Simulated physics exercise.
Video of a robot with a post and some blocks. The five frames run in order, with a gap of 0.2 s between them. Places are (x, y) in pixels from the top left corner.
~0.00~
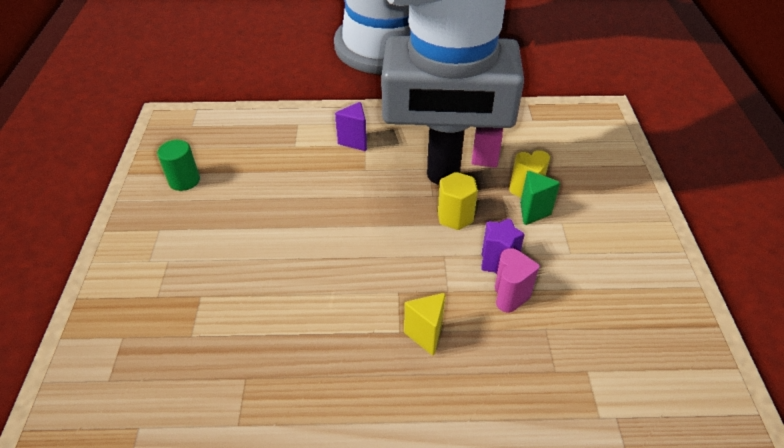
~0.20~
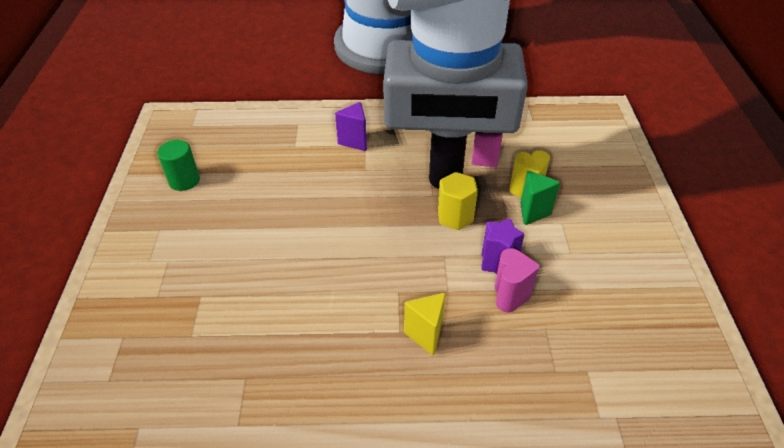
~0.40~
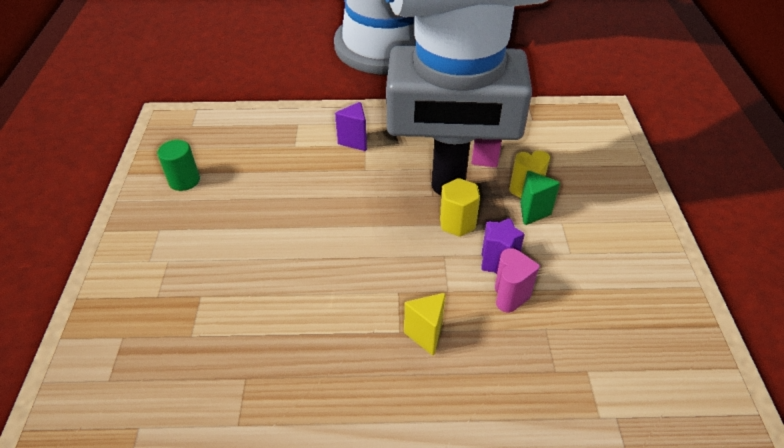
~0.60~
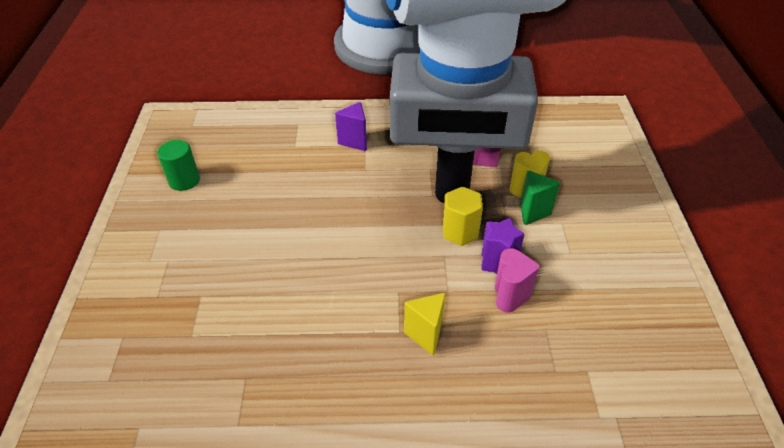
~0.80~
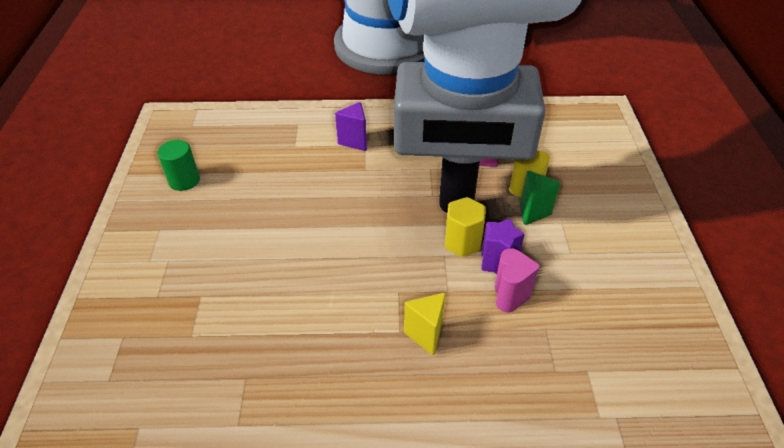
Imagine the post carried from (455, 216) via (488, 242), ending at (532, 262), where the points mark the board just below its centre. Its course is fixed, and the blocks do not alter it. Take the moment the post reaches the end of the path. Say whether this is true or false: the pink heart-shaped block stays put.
That claim is false.
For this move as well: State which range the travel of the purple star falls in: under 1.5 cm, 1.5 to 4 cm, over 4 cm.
Travel: 1.5-4 cm.
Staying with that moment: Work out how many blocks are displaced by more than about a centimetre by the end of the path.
There will be three or more blocks displaced.
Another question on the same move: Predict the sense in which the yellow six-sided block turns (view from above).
Looking down on the board, it turns clockwise.
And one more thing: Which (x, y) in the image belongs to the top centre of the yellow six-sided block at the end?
Top centre: (474, 234).
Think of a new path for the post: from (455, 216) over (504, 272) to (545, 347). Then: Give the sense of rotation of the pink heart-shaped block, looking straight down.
It twists with the clock when seen from above.
What follows on the original path. Halfway along, post (490, 231); yellow six-sided block (475, 234), turned 60° clockwise; purple star (510, 242), turned 65° anticlockwise; pink heart-shaped block (526, 274), turned 15° clockwise.
At the end, post (535, 251); yellow six-sided block (474, 234), turned 60° clockwise; purple star (520, 251), turned 20° anticlockwise; pink heart-shaped block (528, 281); green triangular block still.
